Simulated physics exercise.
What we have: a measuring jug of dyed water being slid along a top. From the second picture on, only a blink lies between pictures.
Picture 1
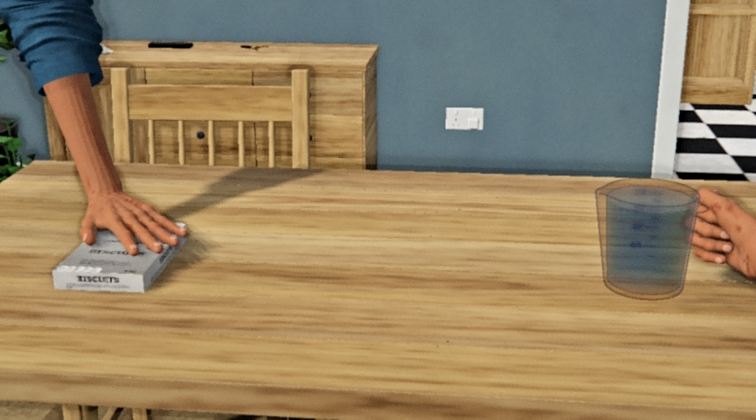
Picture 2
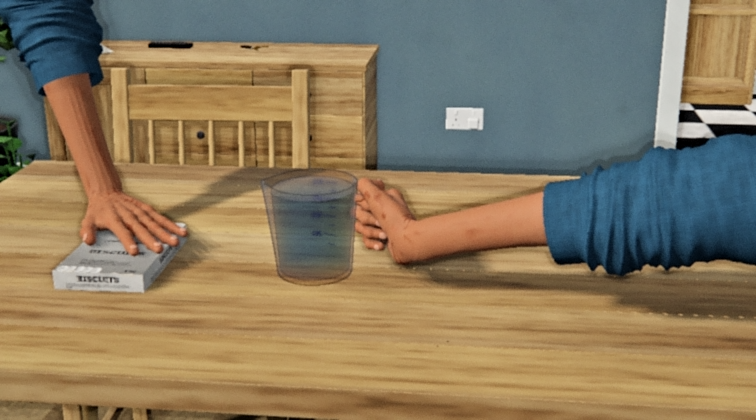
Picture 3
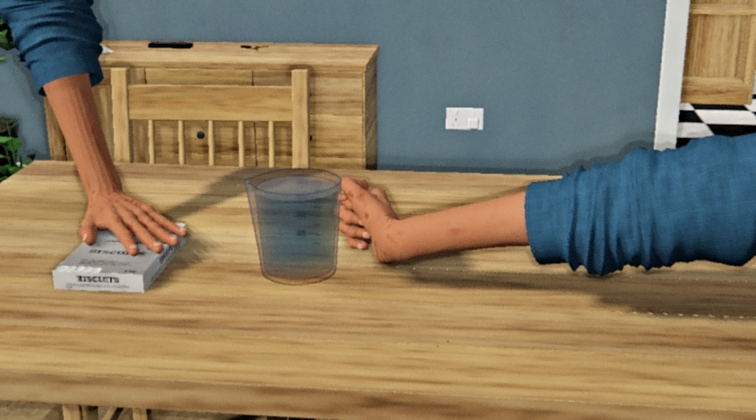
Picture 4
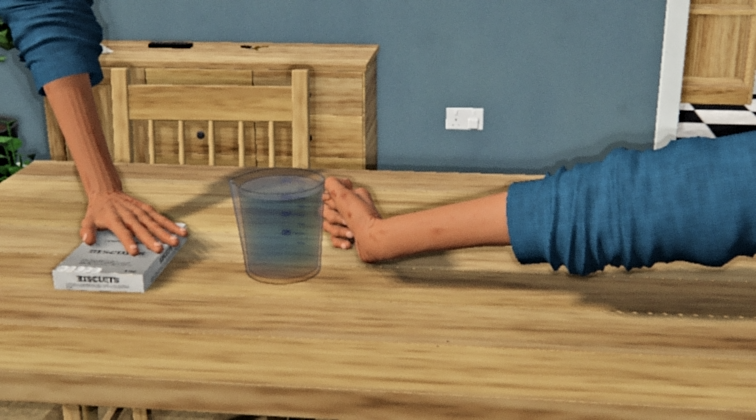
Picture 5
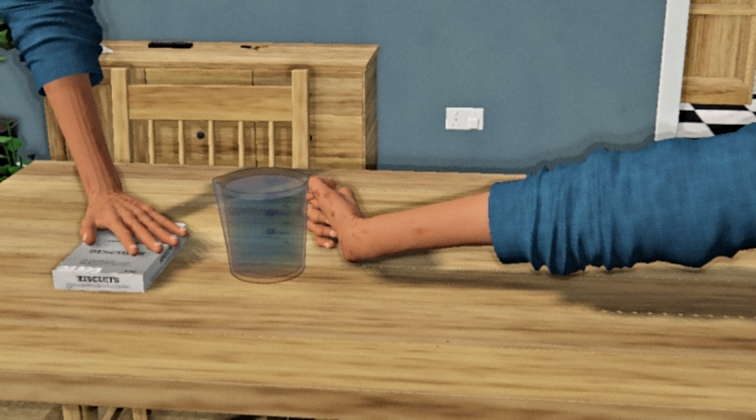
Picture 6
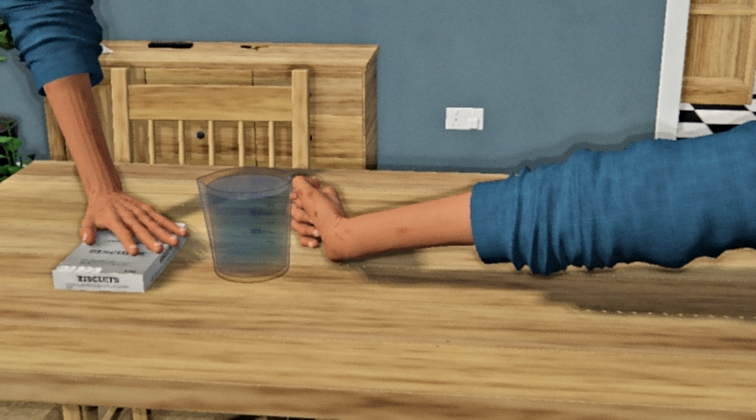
On a wooden table, a hand slides a jug of blue water left toward a packet under another hand.
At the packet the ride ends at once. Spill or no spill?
It loses some.
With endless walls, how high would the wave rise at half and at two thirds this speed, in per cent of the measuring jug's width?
First 10 %, second 15 %.
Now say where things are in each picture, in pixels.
In the first picture, at rest; measuring jug (647, 237) nearly full; packet (124, 255).
In the second picture, under way; measuring jug nearly full, surface at (313, 188).
In the third picture, a step of some 15 px; measuring jug (298, 224) nearly full.
In the fourth picture, a step of some 15 px; measuring jug nearly full, surface at (280, 187).
In the fifth picture, a step of some 15 px; measuring jug (266, 223) nearly full.
In the sixth picture, a step of some 15 px; measuring jug nearly full, surface at (248, 186); packet (124, 255).
A moment on, the measuring jug meets the packet.
Further on, the dyed water surges up the wall; a puddle lies under it.
When it is over, the measuring jug stands at the packet; a puddle lies under it.
